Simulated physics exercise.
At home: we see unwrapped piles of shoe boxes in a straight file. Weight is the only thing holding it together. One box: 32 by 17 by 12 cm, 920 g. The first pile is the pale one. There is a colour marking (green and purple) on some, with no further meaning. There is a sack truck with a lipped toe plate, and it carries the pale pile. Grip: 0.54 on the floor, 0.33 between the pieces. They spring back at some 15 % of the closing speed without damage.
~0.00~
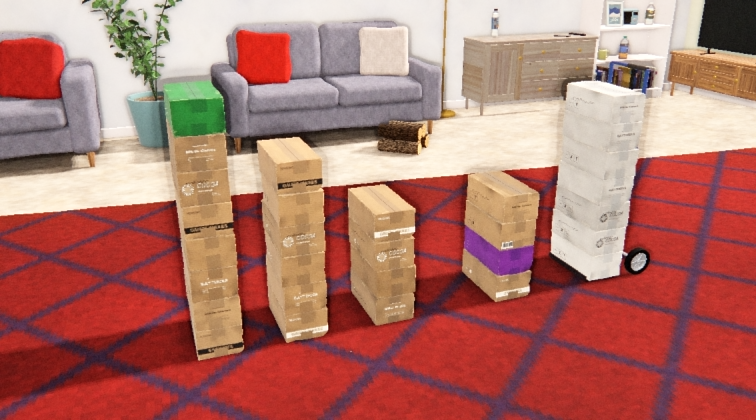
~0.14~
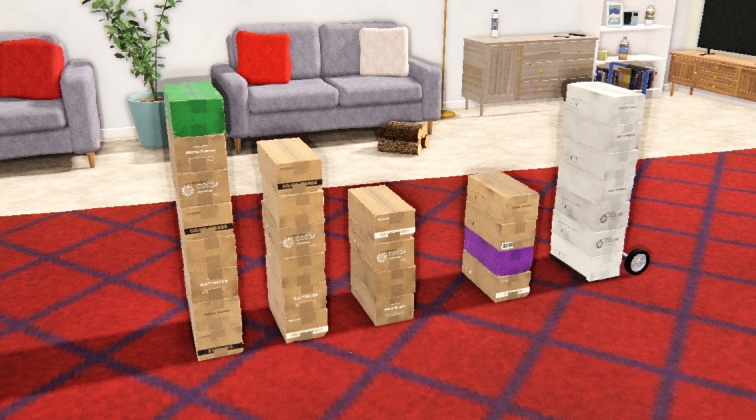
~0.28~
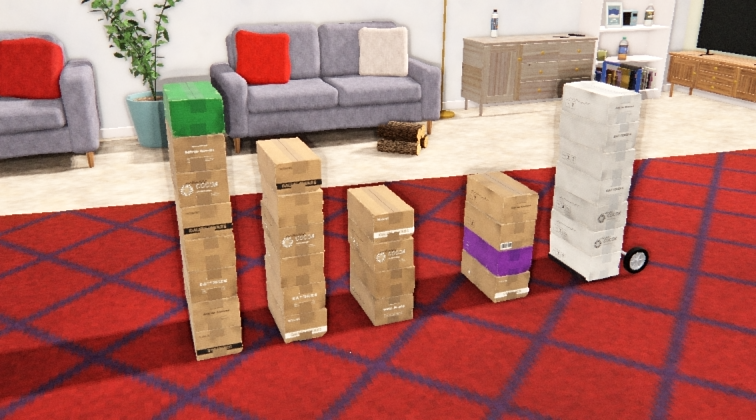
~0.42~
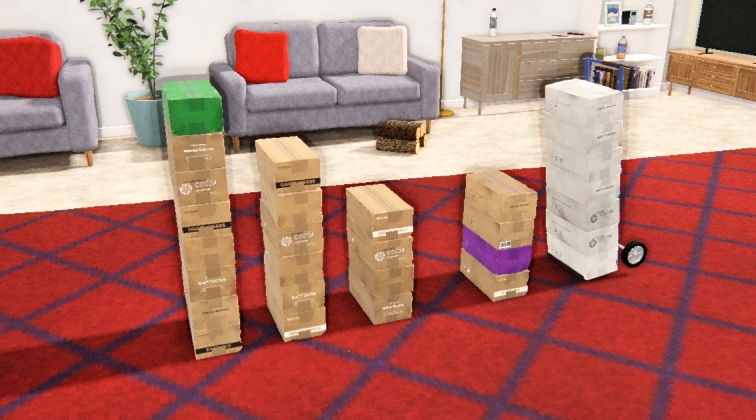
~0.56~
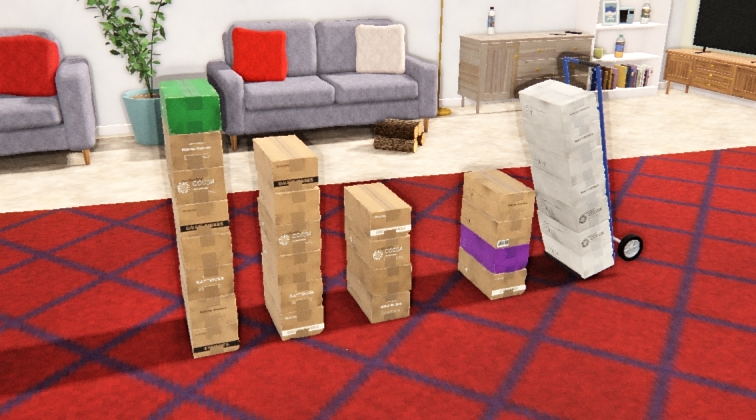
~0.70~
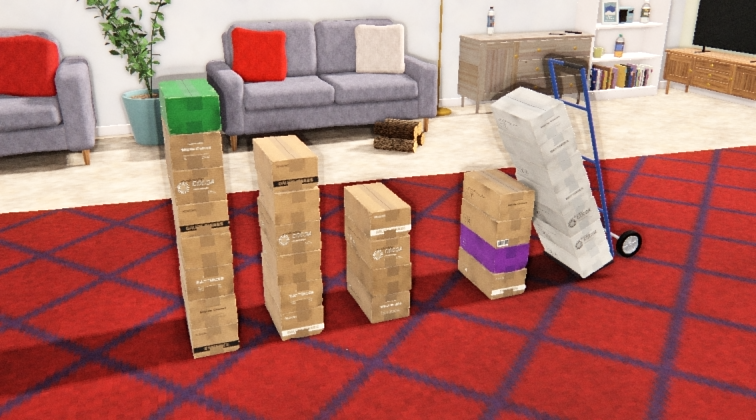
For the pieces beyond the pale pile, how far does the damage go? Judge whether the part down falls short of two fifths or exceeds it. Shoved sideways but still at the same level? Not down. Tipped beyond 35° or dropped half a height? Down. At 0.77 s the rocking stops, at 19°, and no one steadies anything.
It falls short of two fifths.
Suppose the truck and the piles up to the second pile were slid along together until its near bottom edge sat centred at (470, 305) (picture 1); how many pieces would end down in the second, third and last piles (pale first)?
You'd get second 0, third 0 and last 0.
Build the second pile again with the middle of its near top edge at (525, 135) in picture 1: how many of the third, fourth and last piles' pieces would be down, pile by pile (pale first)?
Down by pile: Third 3, fourth 5, last 8.
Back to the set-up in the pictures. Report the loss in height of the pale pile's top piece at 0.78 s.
The top piece is some 10 centimetres lower than at the start.
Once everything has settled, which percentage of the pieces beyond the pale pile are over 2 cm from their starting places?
25 per cent.
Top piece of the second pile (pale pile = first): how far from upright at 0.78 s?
0°.
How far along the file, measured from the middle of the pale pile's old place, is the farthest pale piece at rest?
About 85 cm along.
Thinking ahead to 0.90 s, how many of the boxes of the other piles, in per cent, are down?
0 per cent.
After 0.78 s, 2 of the pale pile down; none of the 22 other boxes down.
After 0.90 s, 6 of the pale pile down; none of the 22 other boxes down, 2 disturbed.
After 1.08 s, 7 of the pale pile down; none of the 22 other boxes down, 6 disturbed; purple box leaning 4°.
After 1.40 s, 7 of the pale pile down; none of the 22 other boxes down, 6 disturbed; purple box leaning 8°.
At rest (2.8 s), 7 of the pale pile down; none of the 22 other boxes down, 7 disturbed; purple box leaning 8°; green box unmoved. That is 0 per cent. As the last picture would show them, middles, purple box near (480, 246), green box near (188, 105).
